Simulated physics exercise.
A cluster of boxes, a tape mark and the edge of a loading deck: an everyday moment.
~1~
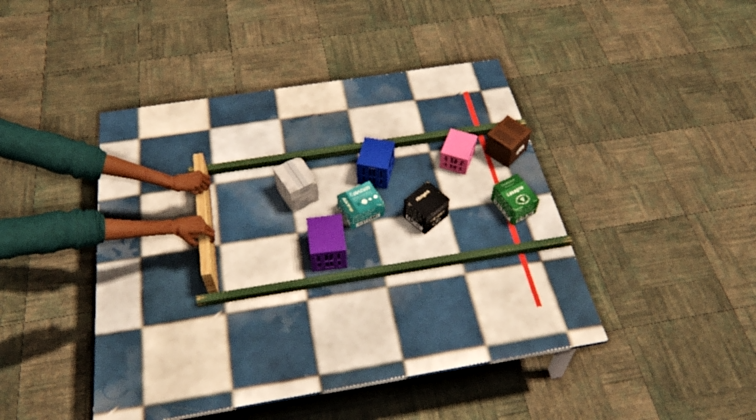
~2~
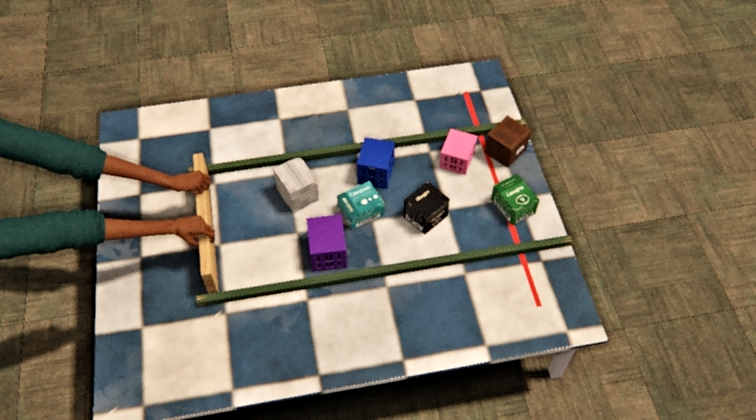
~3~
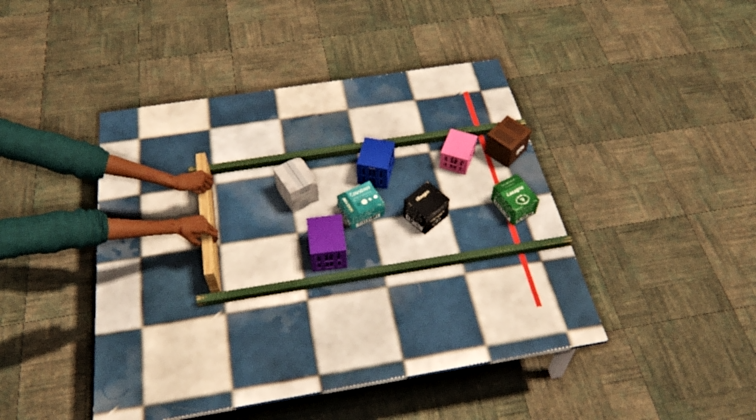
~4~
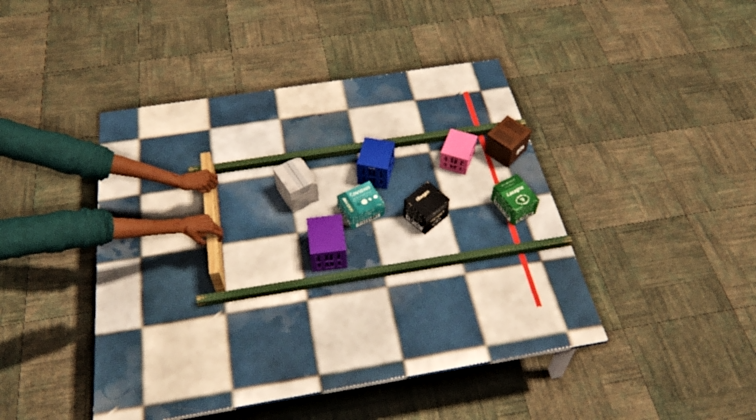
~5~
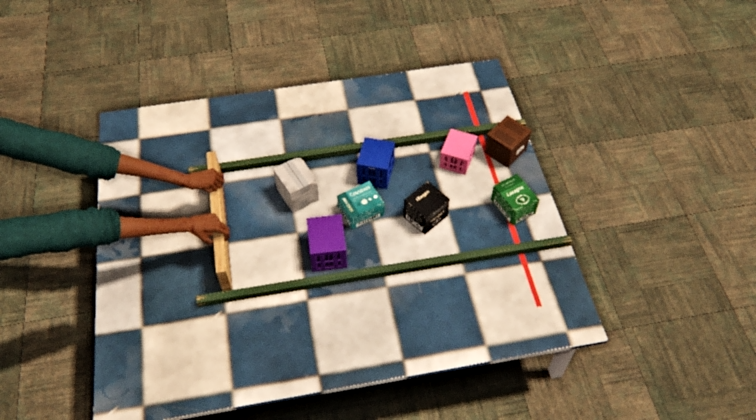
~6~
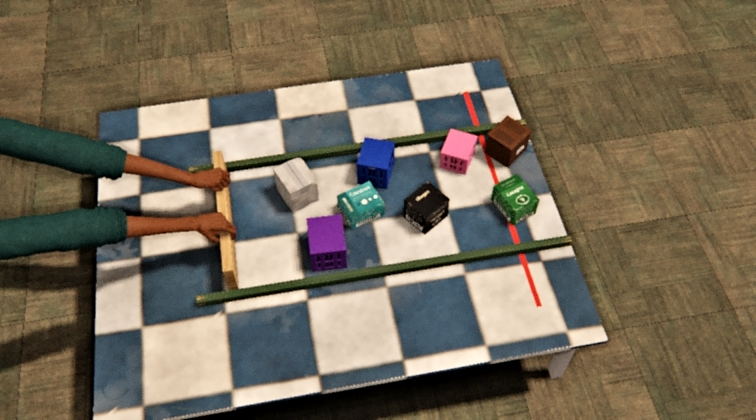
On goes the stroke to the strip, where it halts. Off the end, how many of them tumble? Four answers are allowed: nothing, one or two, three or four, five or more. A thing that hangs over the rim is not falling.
Three or four fall off.
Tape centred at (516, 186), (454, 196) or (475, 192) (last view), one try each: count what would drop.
The counts come to 6, then 1, then 2.
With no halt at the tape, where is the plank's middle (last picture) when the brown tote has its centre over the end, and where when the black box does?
Near (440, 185) in the first case, near (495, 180) in the other.
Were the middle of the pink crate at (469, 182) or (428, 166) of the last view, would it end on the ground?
Taking the two places in turn, it drops; drops.
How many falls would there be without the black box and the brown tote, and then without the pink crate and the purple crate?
First 2, then 3.
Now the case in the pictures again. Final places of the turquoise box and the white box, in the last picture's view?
Reading them off: First (540, 179); then (508, 156).
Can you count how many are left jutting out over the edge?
Expected count: 3.
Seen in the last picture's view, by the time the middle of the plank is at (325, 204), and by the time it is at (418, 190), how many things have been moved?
3 and 7.
Early on, none off yet; brown tote at rest near (507, 142); green box at rest near (515, 200); pink crate at rest near (458, 152).
Finally, the number that fall off is three or four; lost, pink crate, green box and brown tote.
